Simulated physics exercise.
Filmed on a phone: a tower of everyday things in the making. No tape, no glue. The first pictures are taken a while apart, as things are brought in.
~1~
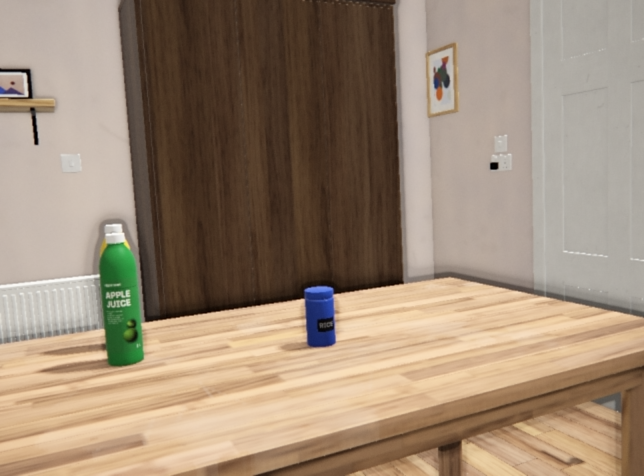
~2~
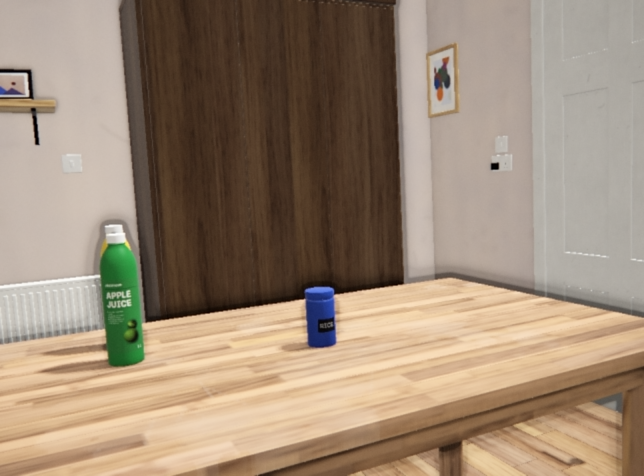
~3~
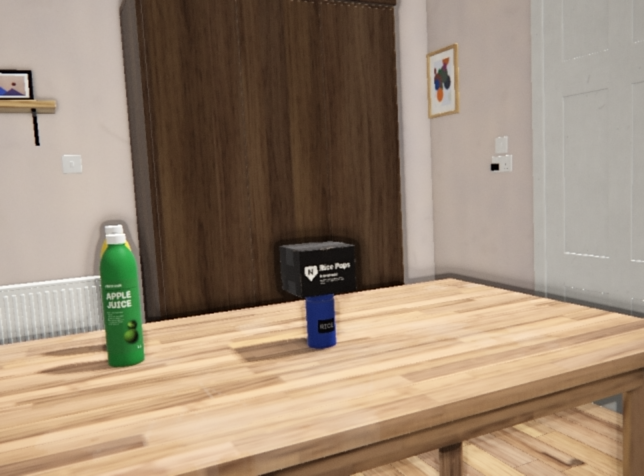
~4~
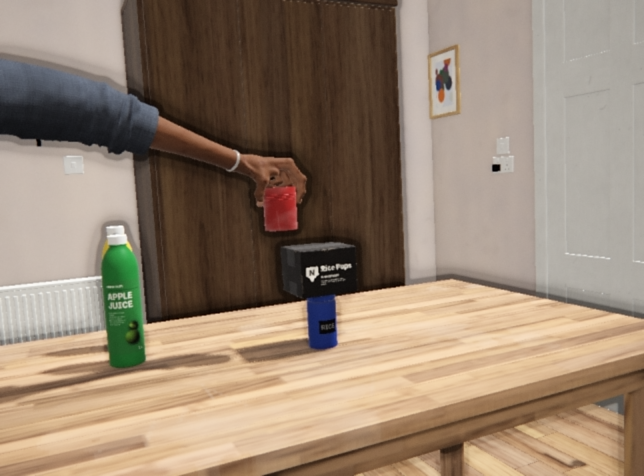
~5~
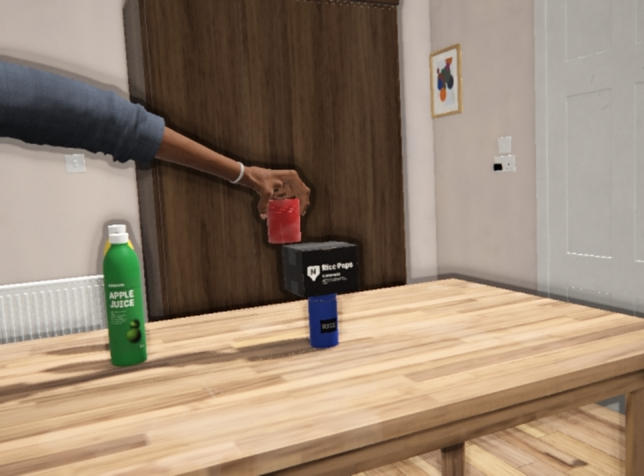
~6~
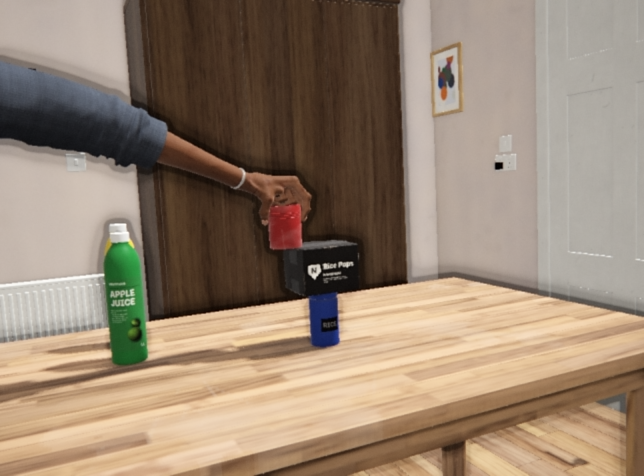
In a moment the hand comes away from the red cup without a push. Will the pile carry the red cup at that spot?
The pile gives way.
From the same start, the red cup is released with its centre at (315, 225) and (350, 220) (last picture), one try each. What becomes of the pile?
First, it holds; second, it gives way.
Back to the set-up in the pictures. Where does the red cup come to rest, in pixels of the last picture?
Near (273, 336).
Then, 0.30 s past the last view, red cup now fallen.
Then, 0.40 s past the last view, things are still on the move.
Then, 0.50 s past the last view, as before.
Finally, fallen, red cup; the other 4 still in place. Final places as the last picture's camera would see them, red cup near (273, 336). The pile loses its balance.
